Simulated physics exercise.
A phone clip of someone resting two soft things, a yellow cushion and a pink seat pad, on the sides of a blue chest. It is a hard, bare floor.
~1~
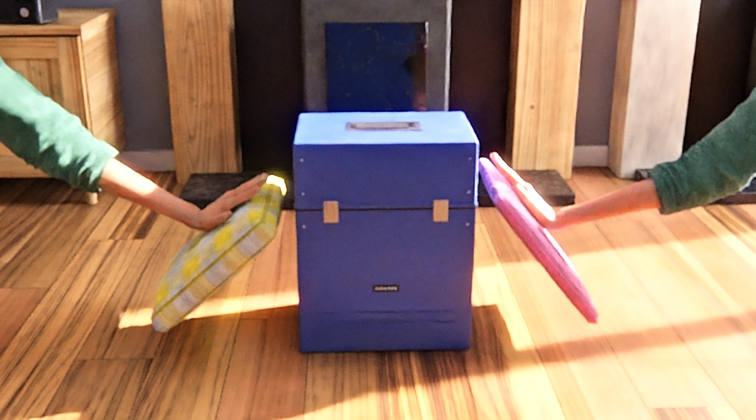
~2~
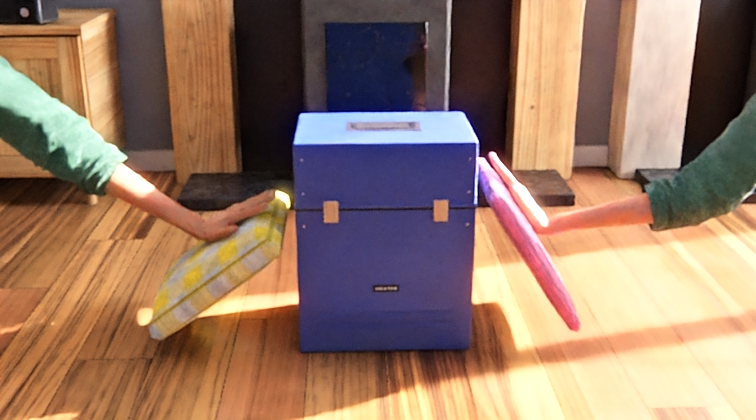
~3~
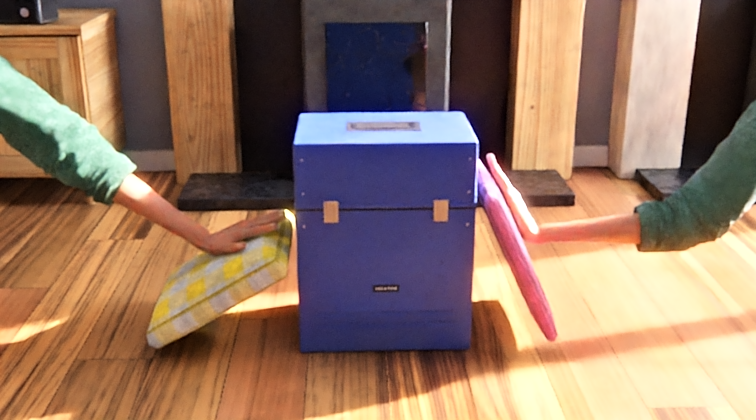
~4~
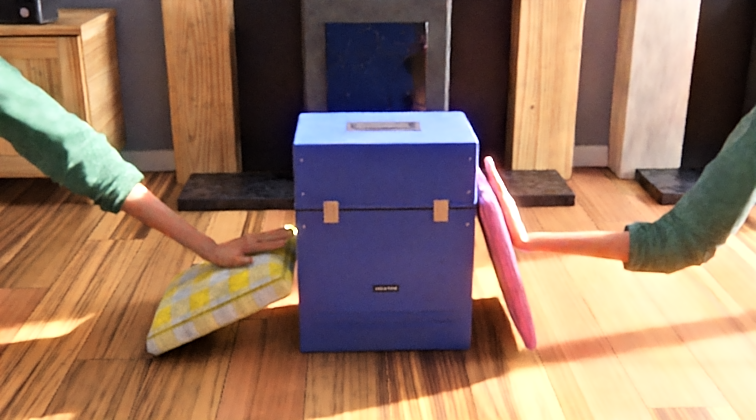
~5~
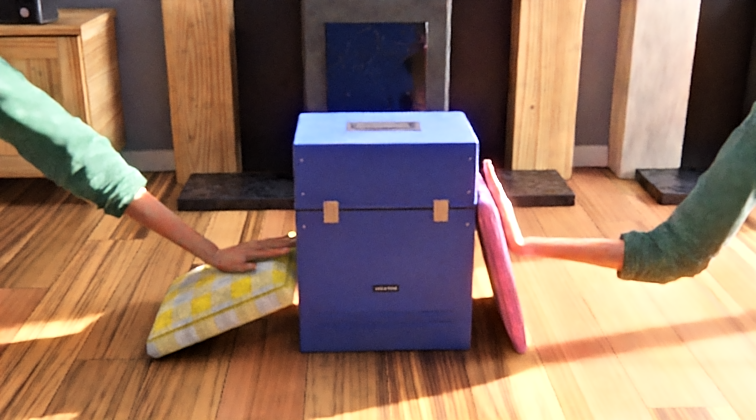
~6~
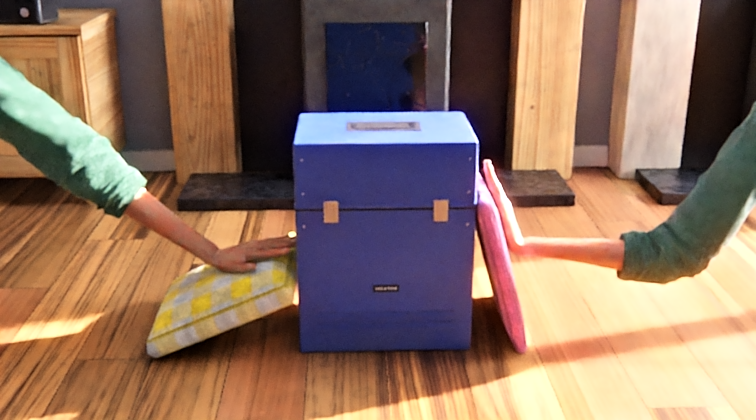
Two hands lowering a yellow patterned cushion and a pink pad against opposite sides of a blue chest, then keeping still.
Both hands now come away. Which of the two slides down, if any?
As it turns out, the yellow cushion slips and lies down; the pink seat pad holds its lean.
Then, 0.20 s after the last picture, cushion flat on the floor near (225, 308); seat pad leaning near (493, 254).
At rest, cushion flat on the floor near (225, 310); seat pad leaning near (493, 254). The yellow cushion slumps to the floor and the pink seat pad remains propped up.
